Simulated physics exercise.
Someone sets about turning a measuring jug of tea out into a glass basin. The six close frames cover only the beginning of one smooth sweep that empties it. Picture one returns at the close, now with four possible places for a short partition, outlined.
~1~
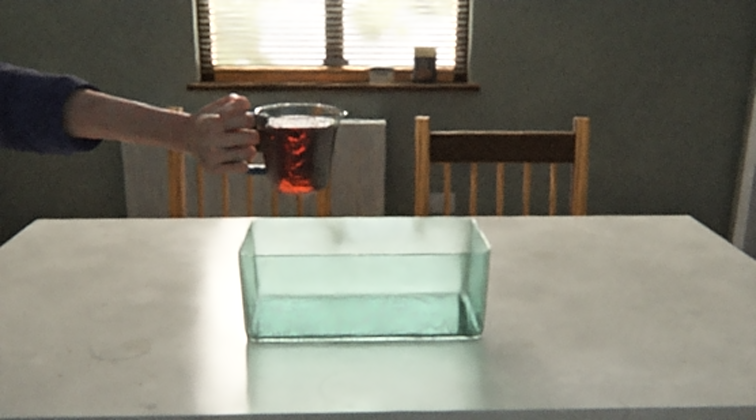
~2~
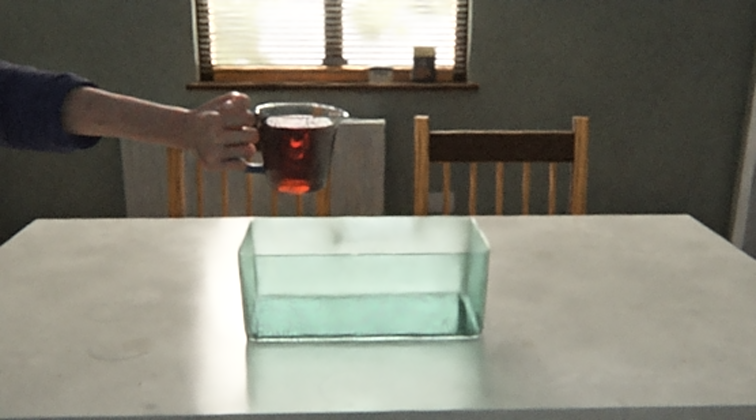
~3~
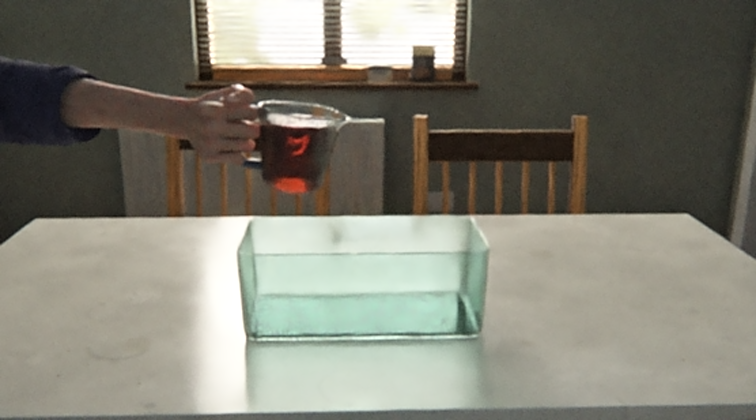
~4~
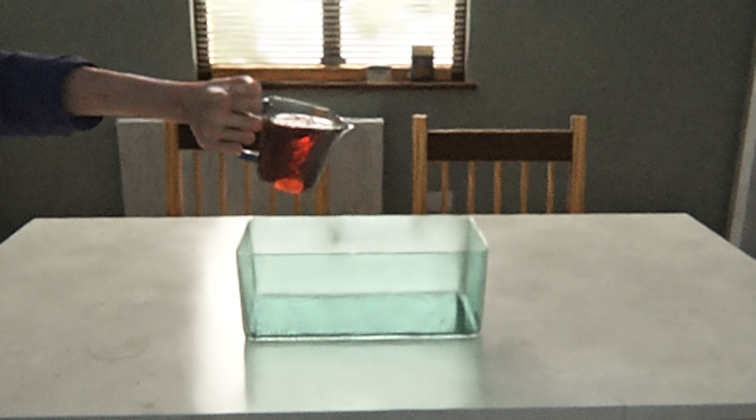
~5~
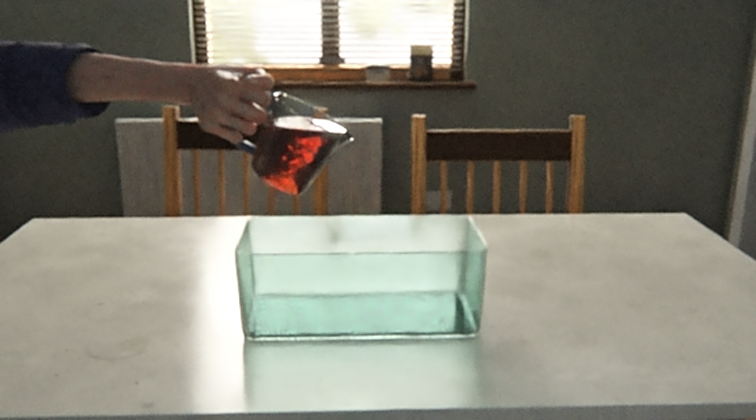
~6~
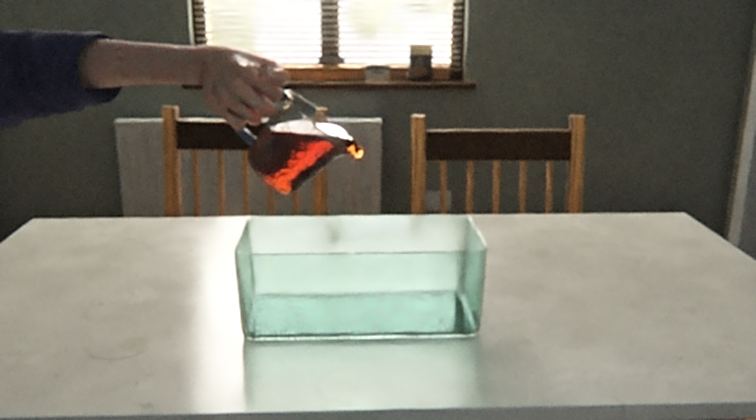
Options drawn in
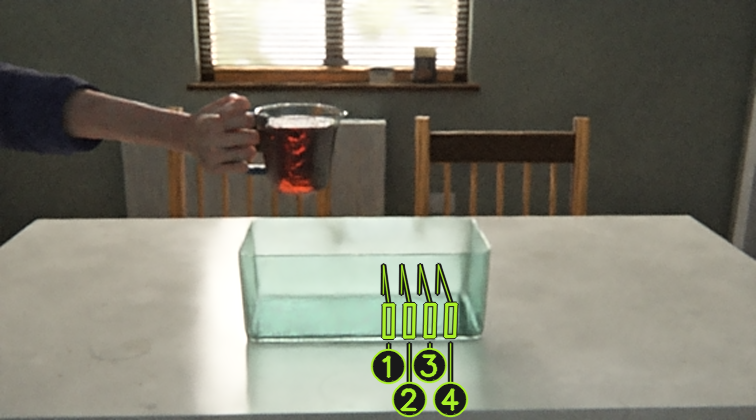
A hand tilts a glass jug of reddish-brown tea rightward until liquid reaches past its lip.
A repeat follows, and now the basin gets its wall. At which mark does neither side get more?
Best: 1.
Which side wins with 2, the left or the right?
More ends on the left.
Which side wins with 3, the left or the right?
The left one.
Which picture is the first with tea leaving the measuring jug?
In picture 6.
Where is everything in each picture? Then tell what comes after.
In the first picture, upright, lip at (345, 113); basin from (245, 338) to (483, 335); nothing has left yet.
In the second picture, upright, lip at (346, 115); nothing has left yet.
In the third picture, tipped about 8°, lip at (348, 119); nothing has left yet.
In the fourth picture, tipped about 17°, lip at (351, 127); nothing has left yet.
In the fifth picture, tipped about 29°, lip at (353, 139); nothing has left yet.
In the sixth picture, tipped about 42°, lip at (353, 152); tea is over the lip, down to (358, 154).
In lime, 1 at (388, 344); 2 at (409, 343); 3 at (429, 343); 4 at (450, 343).
With 1, about 44 % ends left of the wall and 54 % right of it.
With 2, about 88 % ends left of the wall and 11 % right of it.
With 3, about 93 % ends left of the wall and 5 % right of it.
With 4, about 93 % ends left of the wall and 6 % right of it.
